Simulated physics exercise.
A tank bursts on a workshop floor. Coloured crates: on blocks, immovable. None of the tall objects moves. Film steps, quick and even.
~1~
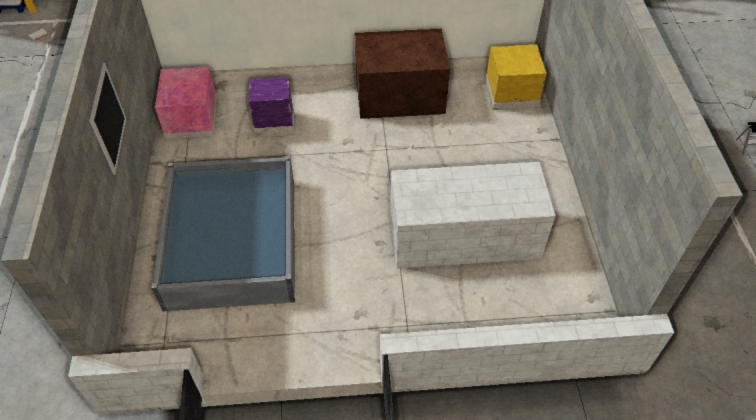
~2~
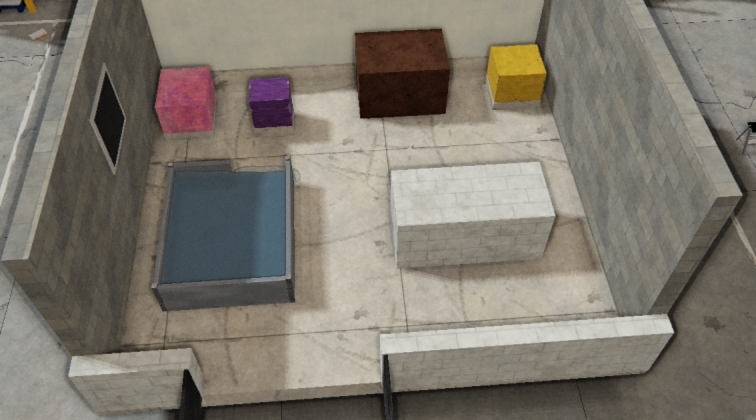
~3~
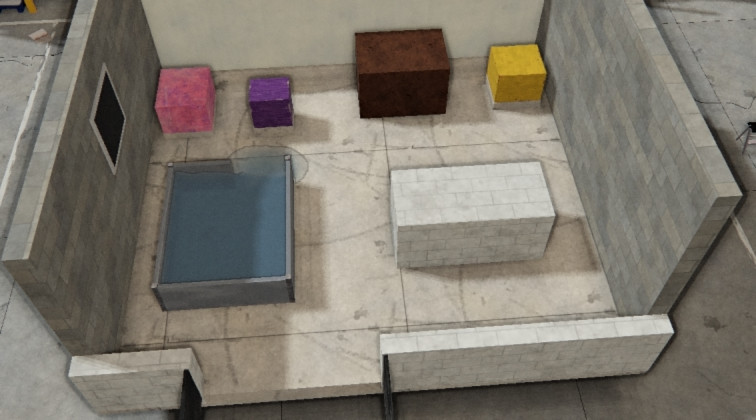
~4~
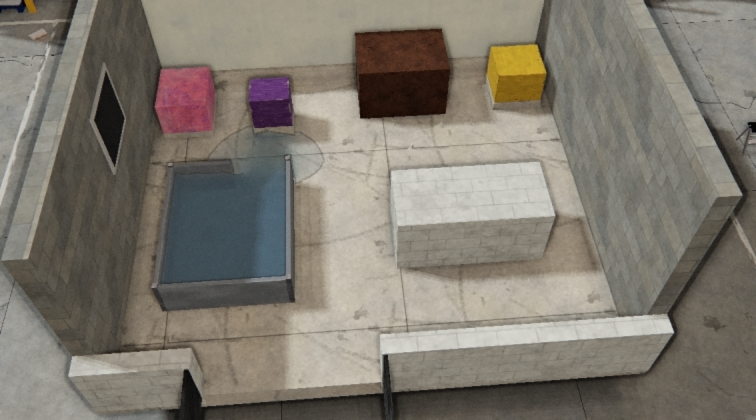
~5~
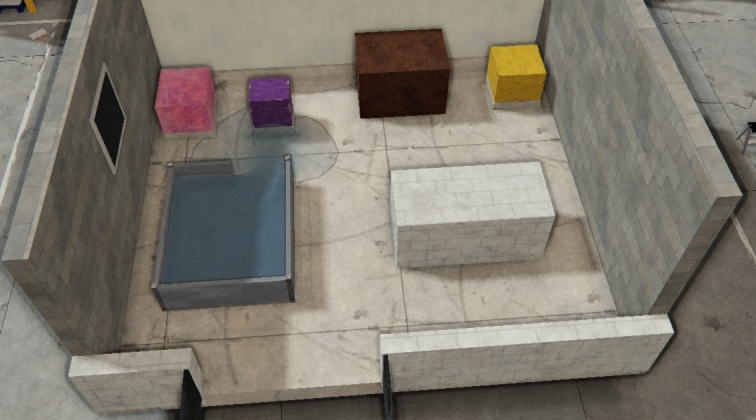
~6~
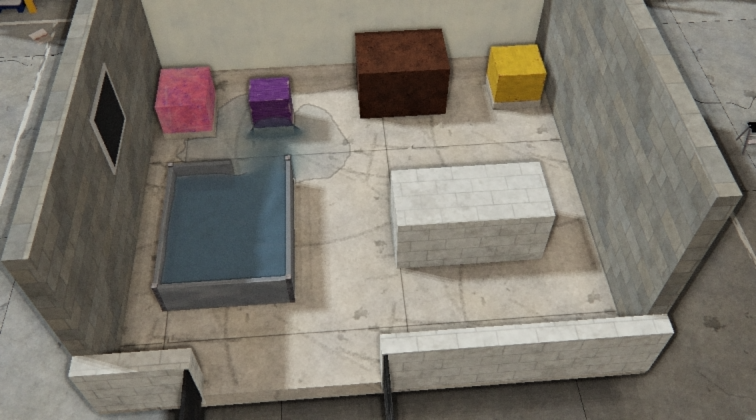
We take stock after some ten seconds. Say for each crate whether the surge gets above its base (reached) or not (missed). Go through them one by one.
Yellow crate: Spared, purple crate: Reached, pink crate: Reached.
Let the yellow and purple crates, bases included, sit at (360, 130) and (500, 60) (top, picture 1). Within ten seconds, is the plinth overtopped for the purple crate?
Outcome for the purple crate: It is never reached.
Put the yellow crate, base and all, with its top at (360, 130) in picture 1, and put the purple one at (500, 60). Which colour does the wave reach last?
It is the crate marked purple.
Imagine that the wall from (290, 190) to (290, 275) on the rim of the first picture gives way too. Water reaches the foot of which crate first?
My pick is the yellow-painted one.
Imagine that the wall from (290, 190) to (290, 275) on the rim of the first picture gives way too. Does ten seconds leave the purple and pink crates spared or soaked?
I expect purple crate remains untouched while pink crate remains untouched.
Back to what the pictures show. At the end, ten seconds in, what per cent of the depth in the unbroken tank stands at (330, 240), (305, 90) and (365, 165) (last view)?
2, 12 and 6 in a hundred, in turn.
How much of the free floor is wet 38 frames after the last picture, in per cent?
The answer is around 70 per cent.
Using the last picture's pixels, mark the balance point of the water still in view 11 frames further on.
The spot I would choose is (256, 192).
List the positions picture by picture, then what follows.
In the first picture, the water tank at (227, 222) is whole and still.
In the second picture, water pours out on the water tank's far side and has run to (293, 173).
In the third picture, the front is at (244, 152), out from the gap on the water tank's far side.
In the fourth picture, the front is at (249, 132), out from the gap on the water tank's far side.
In the fifth picture, water pours out on the water tank's far side and has run to (250, 112).
In the sixth picture, water pours out on the water tank's far side and has run to (243, 100).
A moment on, water covers 15 % of the floor; the yellow crate not reached, the purple crate water round its plinth, the pink crate water round its plinth.
Next, water covers 30 % of the floor; the yellow crate water round its plinth, the purple crate water round its plinth, the pink crate water round its plinth.
Then, water covers 45 % of the floor; the yellow crate water round its plinth, the purple crate water round its plinth, the pink crate water round its plinth.
Later, water covers 70 % of the floor; the yellow crate water round its plinth, the purple crate water round its plinth, the pink crate water round its plinth.
In the end, water covers 90 % of the floor; the yellow crate stayed above the water, the purple crate was topped, the pink crate was topped.
